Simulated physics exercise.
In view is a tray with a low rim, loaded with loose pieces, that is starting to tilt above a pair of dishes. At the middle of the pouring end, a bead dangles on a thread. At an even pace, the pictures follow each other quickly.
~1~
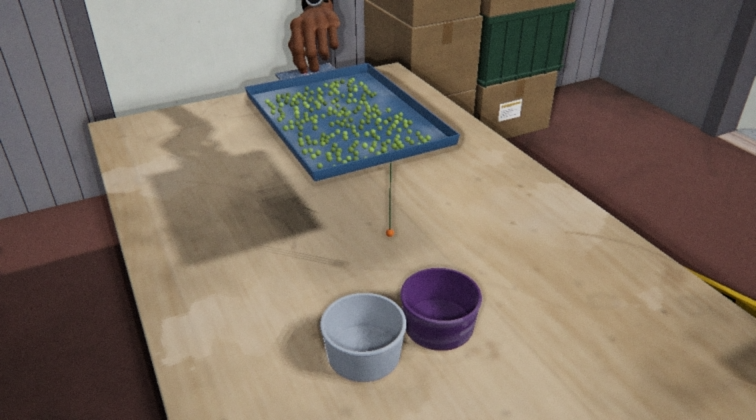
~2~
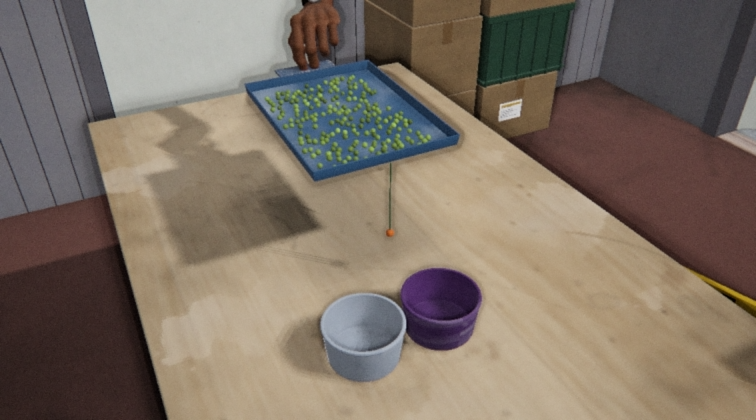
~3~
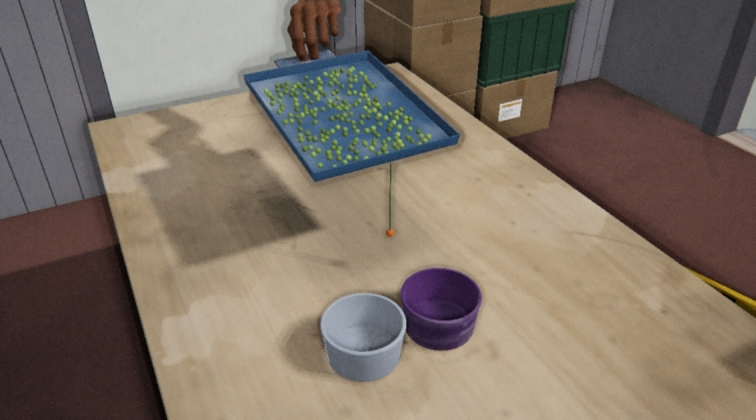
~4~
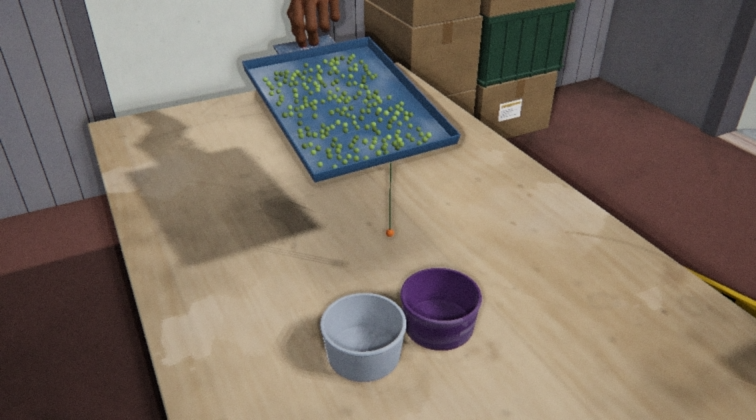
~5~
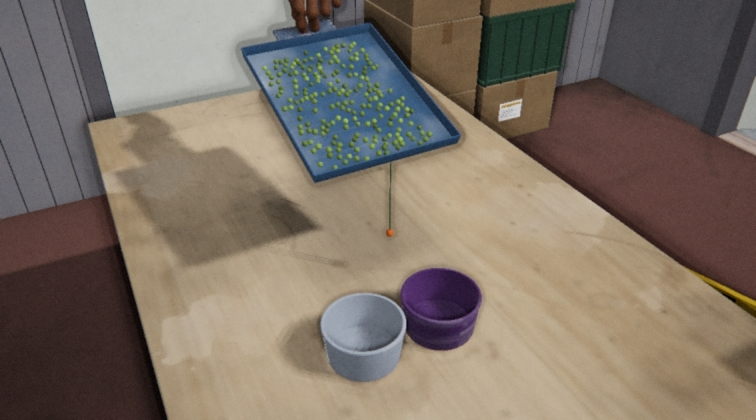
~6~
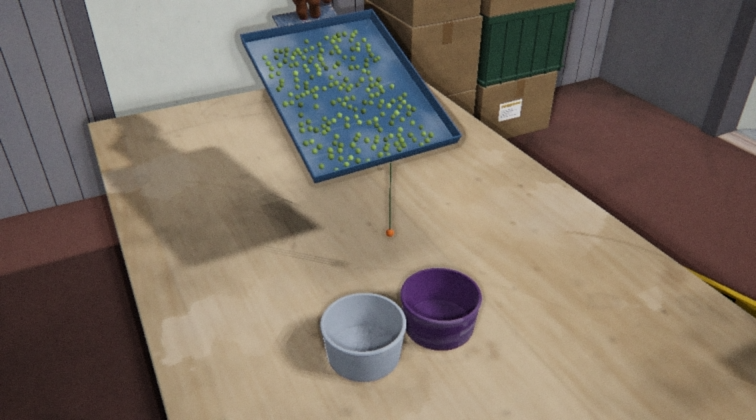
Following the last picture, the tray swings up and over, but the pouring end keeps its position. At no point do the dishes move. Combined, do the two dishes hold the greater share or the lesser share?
The lesser share.
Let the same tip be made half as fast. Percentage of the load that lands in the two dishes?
I'd put it near 0 per cent.
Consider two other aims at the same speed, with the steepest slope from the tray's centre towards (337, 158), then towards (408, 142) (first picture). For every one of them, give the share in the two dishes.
That comes to 0 per cent the first time and 0 per cent the second.
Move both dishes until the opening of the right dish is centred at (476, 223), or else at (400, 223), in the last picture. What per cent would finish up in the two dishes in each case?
It would be near 20 per cent first and near 0 per cent second.
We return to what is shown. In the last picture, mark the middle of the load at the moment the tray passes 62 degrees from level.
Somewhere near pixel (372, 159).
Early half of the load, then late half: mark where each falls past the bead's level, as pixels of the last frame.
First roughly (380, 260), then roughly (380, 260).
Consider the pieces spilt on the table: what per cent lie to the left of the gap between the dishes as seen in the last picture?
Left share: Close to 70 %.
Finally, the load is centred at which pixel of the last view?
Roughly pixel (383, 306).
Just after the last frame, tray tipped steeply; the larger part on the tray; just a few in the left dish; just a few outside both; about a tenth in the air.
A moment on, tray tipped right over; the larger part on the tray; just a few in the left dish; just a few in the right dish; roughly a quarter outside both; just a few in the air.
Further on, tray tipped past a quarter turn; just a few in the left dish; just a few in the right dish; almost all outside both.
When it is over, tray tipped past a quarter turn; just a few in the left dish; just a few in the right dish; almost all outside both.
